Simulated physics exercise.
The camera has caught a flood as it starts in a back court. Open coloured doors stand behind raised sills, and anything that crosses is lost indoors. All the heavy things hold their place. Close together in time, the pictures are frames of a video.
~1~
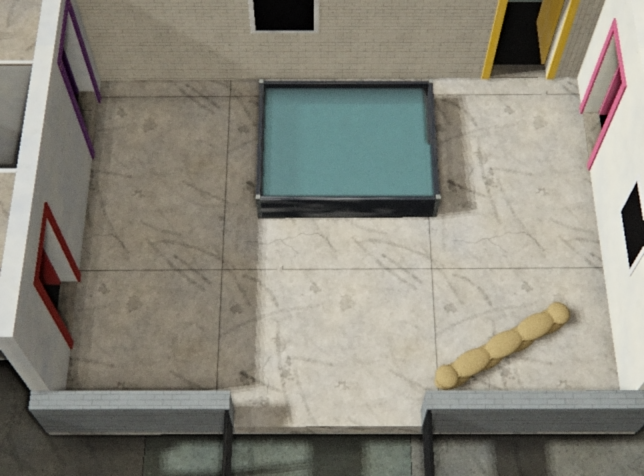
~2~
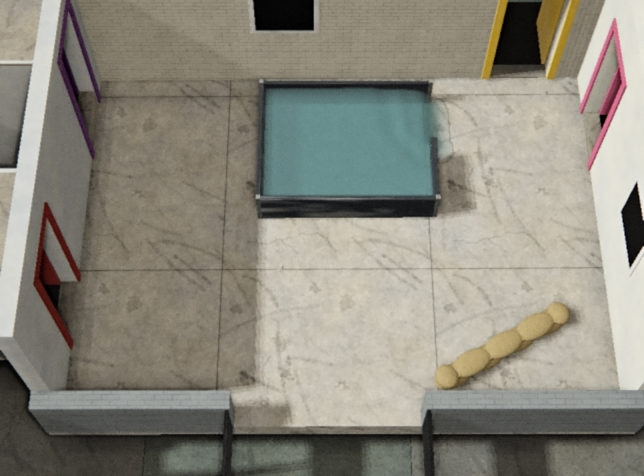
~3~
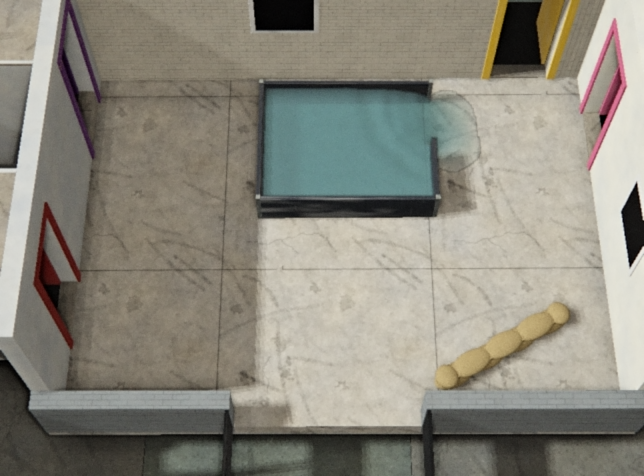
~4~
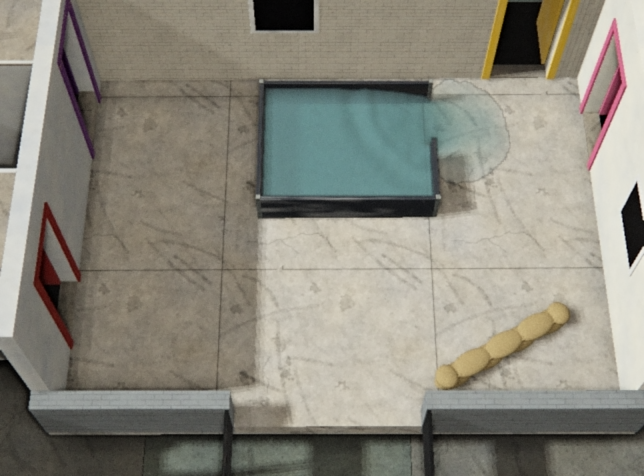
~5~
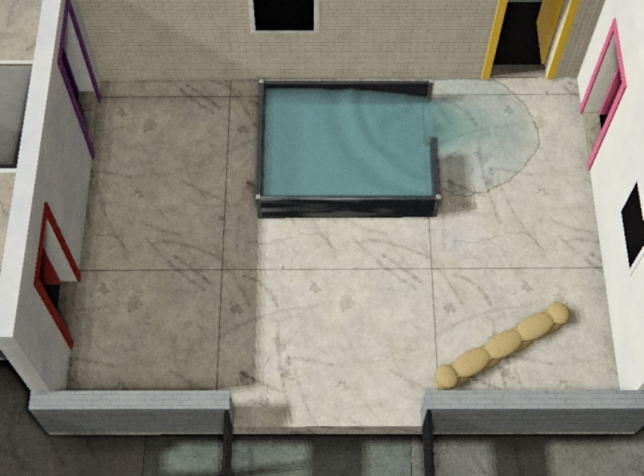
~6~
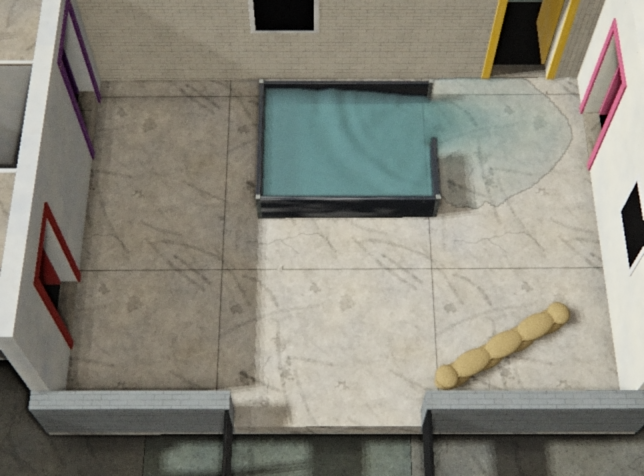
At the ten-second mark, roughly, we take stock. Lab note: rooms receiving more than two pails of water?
Result: Pink door above two pails; yellow door above two pails; red door within two pails; purple door within two pails.
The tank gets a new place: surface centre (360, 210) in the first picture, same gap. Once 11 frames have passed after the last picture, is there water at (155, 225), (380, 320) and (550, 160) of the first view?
Check in sequence: Still parched, still parched, soaked through.
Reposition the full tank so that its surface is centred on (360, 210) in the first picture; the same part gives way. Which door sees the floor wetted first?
Answer: The pink door.
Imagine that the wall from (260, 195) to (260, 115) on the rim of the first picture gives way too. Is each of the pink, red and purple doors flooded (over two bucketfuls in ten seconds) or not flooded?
Against the threshold, pink misses it, red beats it, purple misses it.
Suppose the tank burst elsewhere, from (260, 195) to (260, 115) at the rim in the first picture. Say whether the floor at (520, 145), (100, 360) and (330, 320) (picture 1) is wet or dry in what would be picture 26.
Unwetted, submerged, unwetted.
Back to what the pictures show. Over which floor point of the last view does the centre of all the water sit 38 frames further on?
My guess is about (424, 190).
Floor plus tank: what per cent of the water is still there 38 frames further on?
Some 80 per cent.
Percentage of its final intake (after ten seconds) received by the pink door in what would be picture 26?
Roughly 60 percent.
A moment on, water covers 15 % of the floor; the pink door under two buckets in, the yellow door under two buckets in, the red door not reached, the purple door not reached.
Next, water covers 15 % of the floor; the pink door over two buckets in, the yellow door over two buckets in, the red door not reached, the purple door not reached.
Then, water covers 25 % of the floor; the pink door far over two buckets in, the yellow door far over two buckets in, the red door not reached, the purple door not reached.
Later, water covers 45 % of the floor; the pink door far over two buckets in, the yellow door far over two buckets in, the red door not reached, the purple door not reached.
In the end, water covers 65 % of the floor; the pink door far over two buckets in, the yellow door far over two buckets in, the red door wet at the sill, nothing in, the purple door not reached.
